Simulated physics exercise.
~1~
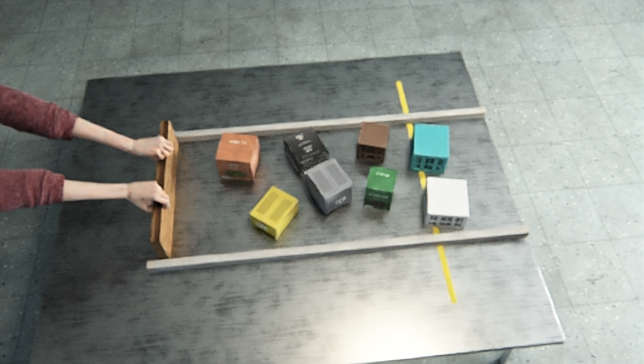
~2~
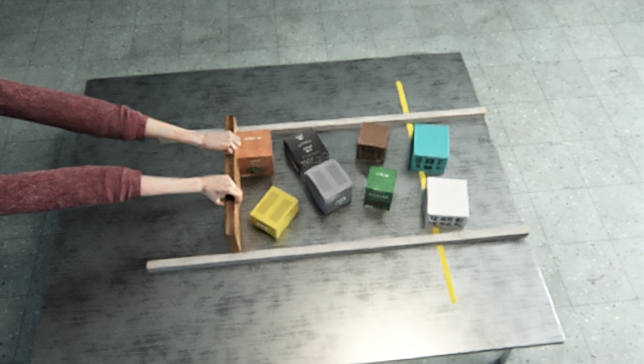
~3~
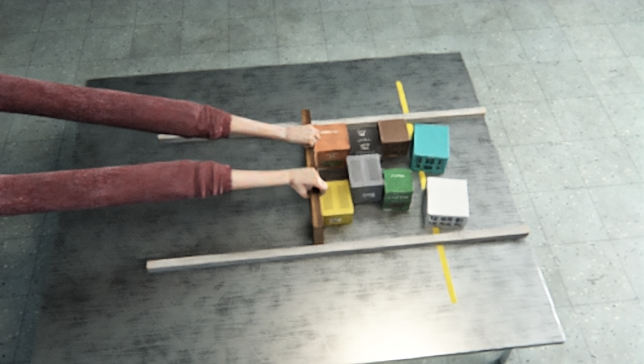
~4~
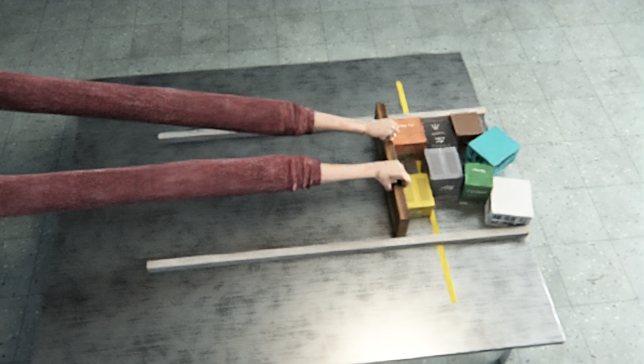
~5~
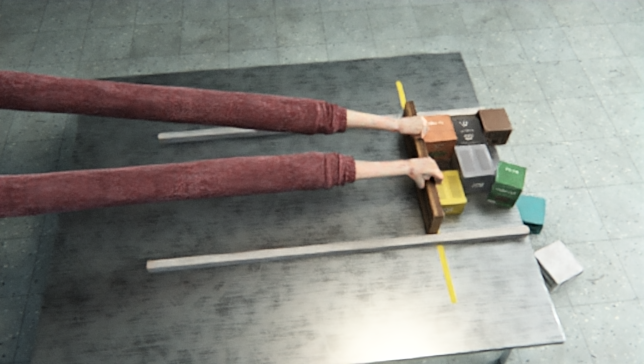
Two hands in dark red sleeves slide an upright wooden plank rightward across a dark metal table, seen from above on a pale tiled floor. Between two pale rails sit eight scattered boxes, with orange and yellow nearest the plank, black, grey, brown and green in the middle, and turquoise and white by a yellow tape line. The plank meets the orange box first, then gathers the others into a tight cluster. Pushed past the tape, the turquoise and white boxes tip off the right edge, while the other six remain bunched at the table's end before the plank.
